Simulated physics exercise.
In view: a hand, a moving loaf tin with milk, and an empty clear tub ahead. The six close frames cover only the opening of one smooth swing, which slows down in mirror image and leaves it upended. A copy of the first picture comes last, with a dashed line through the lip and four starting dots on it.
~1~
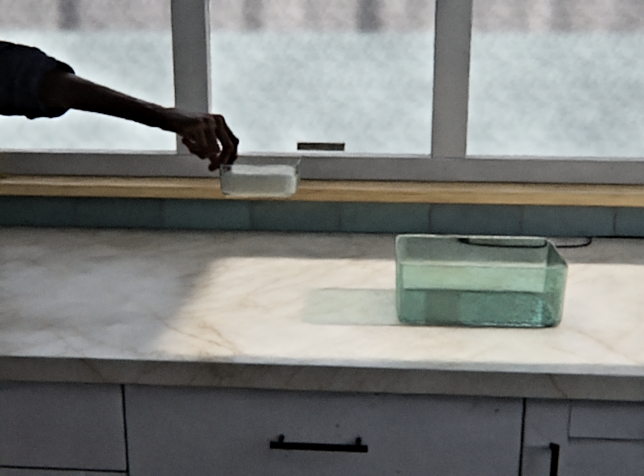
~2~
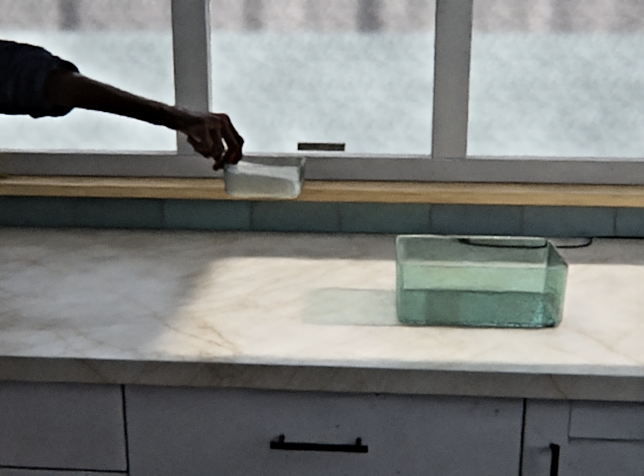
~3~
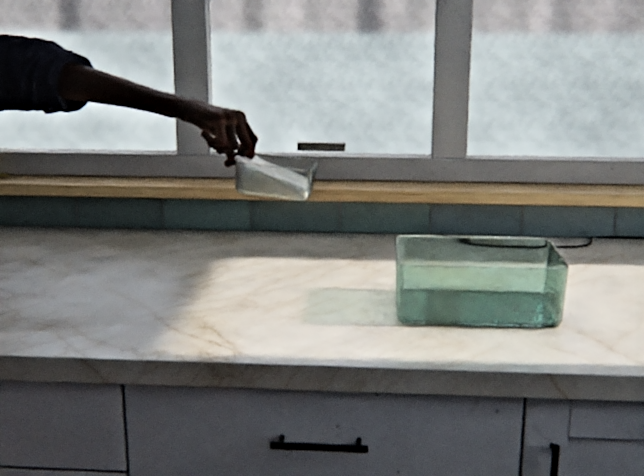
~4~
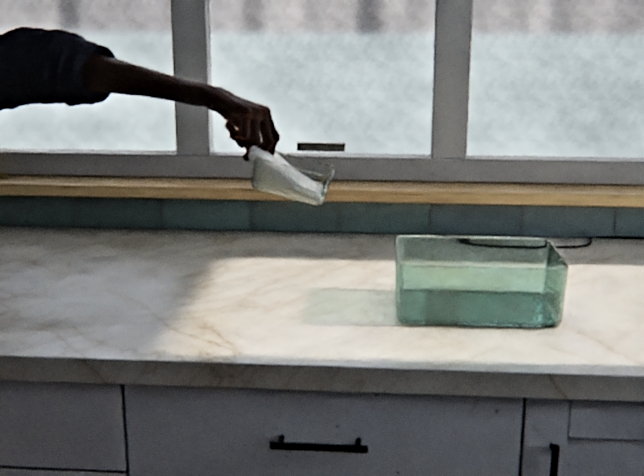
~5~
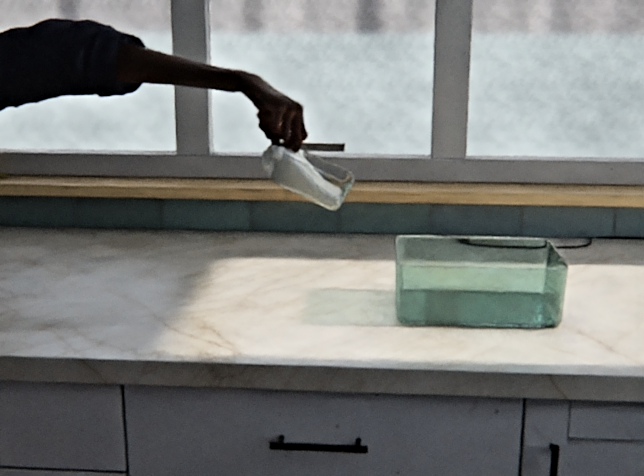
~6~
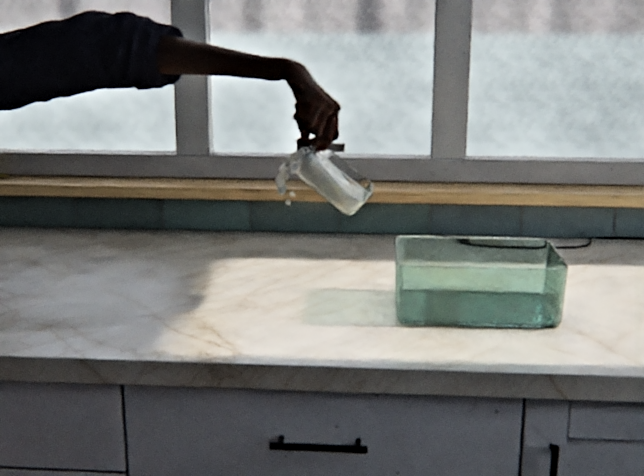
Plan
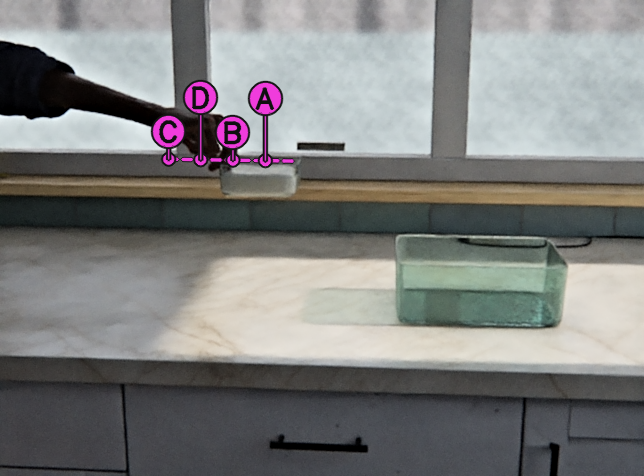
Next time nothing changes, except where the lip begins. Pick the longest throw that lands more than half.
Use place B.
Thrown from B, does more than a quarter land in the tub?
Yes.
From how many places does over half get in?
Two of them.
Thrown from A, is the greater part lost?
No, that is safe.
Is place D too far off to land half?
Yes.
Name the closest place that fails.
Here it is place D.
In magenta, A at (265, 160); B at (232, 160); C at (168, 159); D at (200, 159).
Choosing A, about 69 % lands in the tub, 19 % falls short and 11 % goes beside or beyond.
Choosing B, about 62 % lands in the tub, 30 % falls short and 8 % goes beside or beyond.
Choosing C, about 1 % lands in the tub, 94 % falls short and 5 % goes beside or beyond.
Choosing D, about 32 % lands in the tub, 60 % falls short and 8 % goes beside or beyond.
